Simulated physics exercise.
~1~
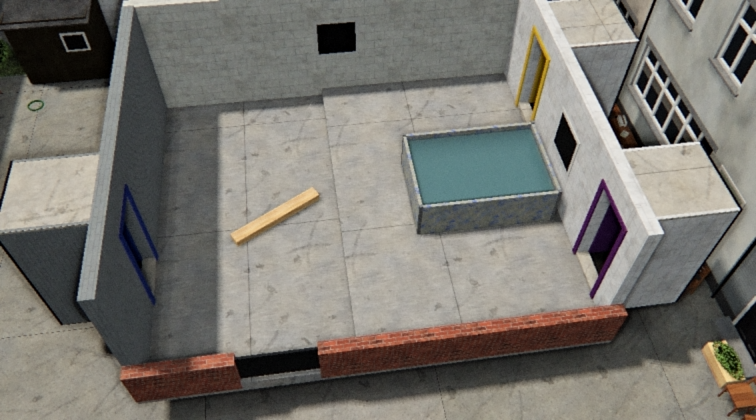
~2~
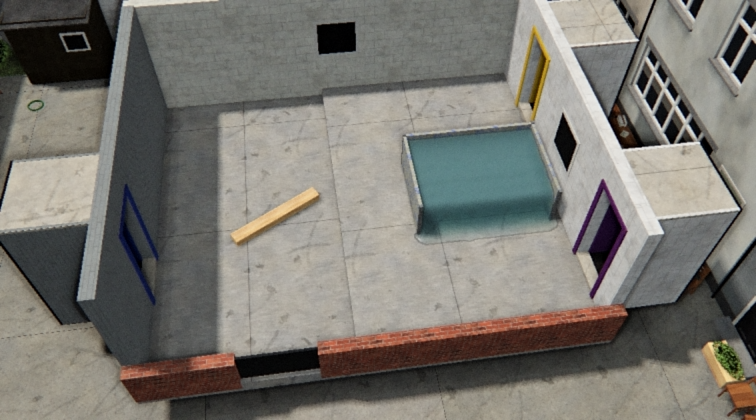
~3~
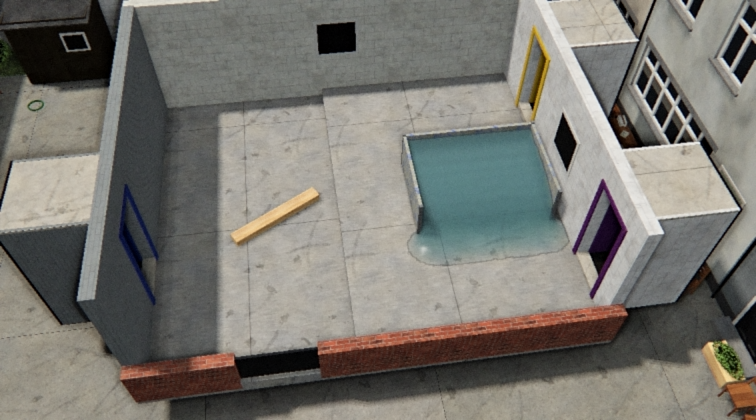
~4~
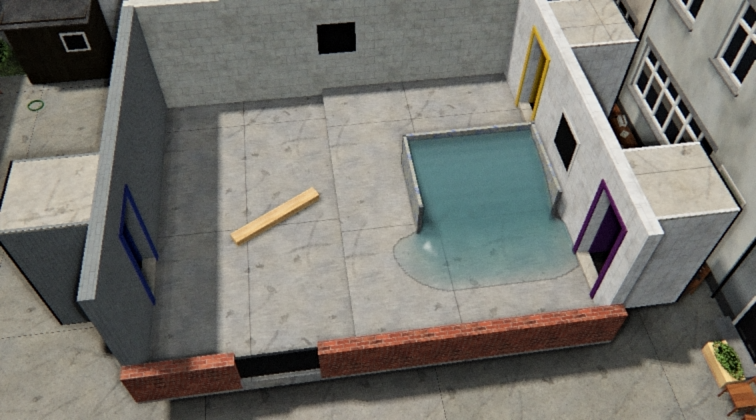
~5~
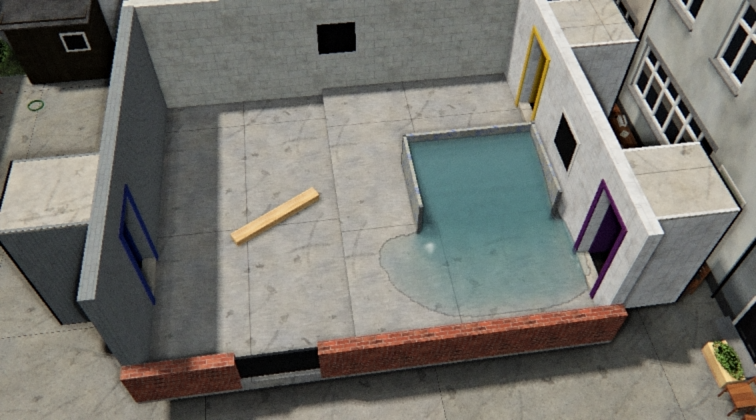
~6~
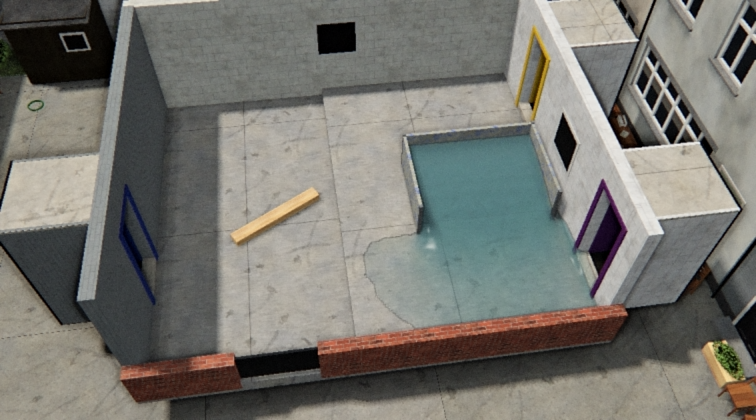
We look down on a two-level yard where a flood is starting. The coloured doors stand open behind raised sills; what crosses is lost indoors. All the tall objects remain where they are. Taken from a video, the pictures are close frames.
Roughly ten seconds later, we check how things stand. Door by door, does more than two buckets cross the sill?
The yellow door will respect the limit; the purple door will break the limit; the blue door will break the limit.
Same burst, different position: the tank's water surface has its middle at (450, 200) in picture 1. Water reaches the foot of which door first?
In my view it is the purple one.
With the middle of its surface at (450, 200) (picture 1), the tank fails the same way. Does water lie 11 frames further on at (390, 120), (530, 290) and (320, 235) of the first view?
I'd say still dry for the first, swamped for the second and still dry for the third.
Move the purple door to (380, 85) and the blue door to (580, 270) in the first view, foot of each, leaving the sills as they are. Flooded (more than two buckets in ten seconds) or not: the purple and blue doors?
Note: Purple falls short; blue overshoots.
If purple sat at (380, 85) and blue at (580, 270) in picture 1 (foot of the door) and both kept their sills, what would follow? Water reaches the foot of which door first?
My pick is the one in blue.
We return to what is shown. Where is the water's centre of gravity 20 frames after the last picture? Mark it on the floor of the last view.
That comes out near (431, 267).
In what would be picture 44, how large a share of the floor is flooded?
About 70 percent.
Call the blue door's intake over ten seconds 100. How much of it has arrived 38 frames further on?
Close to 80 percent.
A moment on, water covers 20 % of the floor; the yellow door not reached, the purple door under two buckets in, the blue door not reached.
Next, water covers 25 % of the floor; the yellow door not reached, the purple door far over two buckets in, the blue door not reached.
Then, water covers 45 % of the floor; the yellow door wet at the sill, nothing in, the purple door far over two buckets in, the blue door wet at the sill, nothing in.
Later, water covers 70 % of the floor; the yellow door wet at the sill, nothing in, the purple door far over two buckets in, the blue door over two buckets in.
In the end, water covers 75 % of the floor; the yellow door wet at the sill, nothing in, the purple door far over two buckets in, the blue door over two buckets in.
